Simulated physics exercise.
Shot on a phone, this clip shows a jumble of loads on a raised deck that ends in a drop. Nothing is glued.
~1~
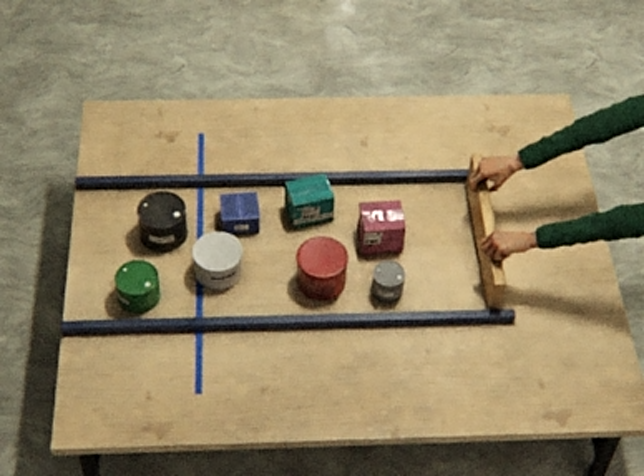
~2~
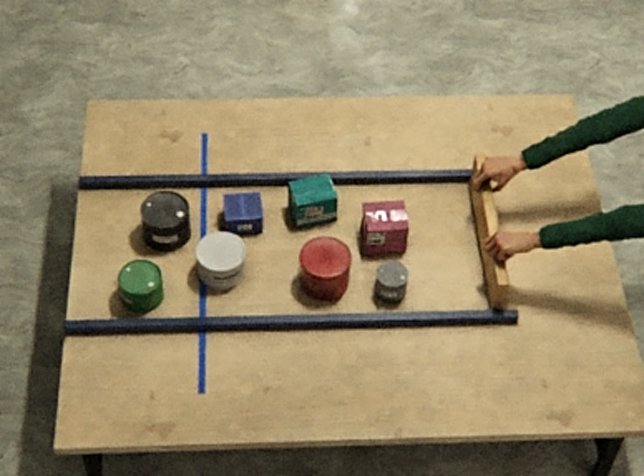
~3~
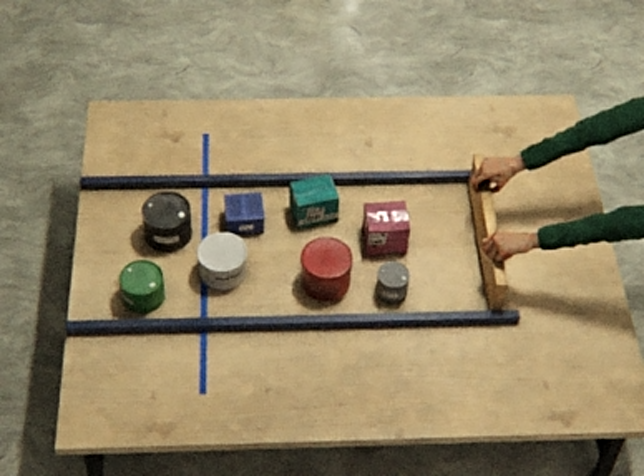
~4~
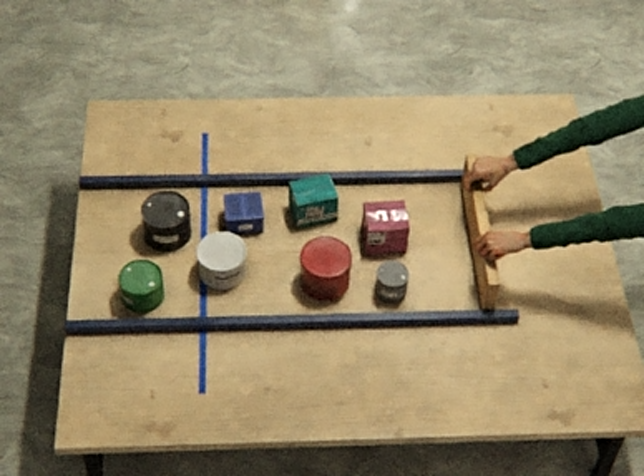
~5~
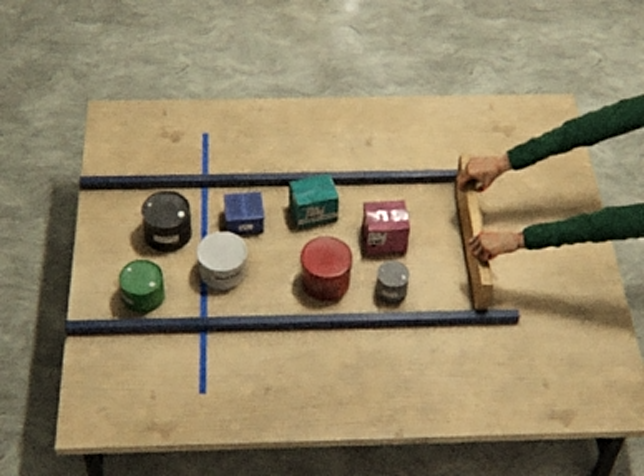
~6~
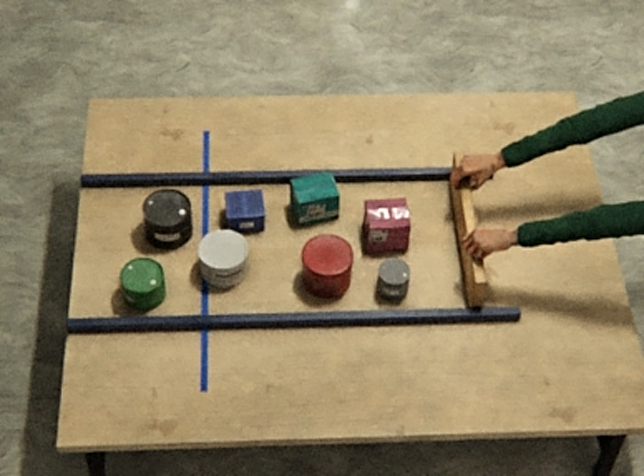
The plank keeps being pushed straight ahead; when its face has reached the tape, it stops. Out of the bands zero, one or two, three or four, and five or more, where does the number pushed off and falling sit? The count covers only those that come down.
The tally of those that come down is nil.
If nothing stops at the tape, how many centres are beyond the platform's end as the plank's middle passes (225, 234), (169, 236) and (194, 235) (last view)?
In order, that gives 0, then 1, then 0.
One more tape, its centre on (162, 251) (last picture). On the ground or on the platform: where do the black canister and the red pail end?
The black canister is gone; the red pail stays put.
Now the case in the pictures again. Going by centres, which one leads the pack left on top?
The black canister is the one.
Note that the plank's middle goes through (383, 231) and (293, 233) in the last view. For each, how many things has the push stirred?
I count 2 first and 6 after.
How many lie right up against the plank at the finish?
3 in contact.
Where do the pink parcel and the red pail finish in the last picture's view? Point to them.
Near (184, 227) and (157, 262).
Early on, none off yet; green canister at rest near (143, 284); black canister at rest near (168, 220); white pail at rest near (223, 259).
A while later, none off yet; green canister at rest near (143, 284); black canister at rest near (168, 220); white pail moving near (221, 259).
Further along, none off yet; green canister travelled a little near (130, 291); black canister travelled a little near (149, 219); white pail travelled about its own width near (157, 258).
Finally, the number that fall off is zero.
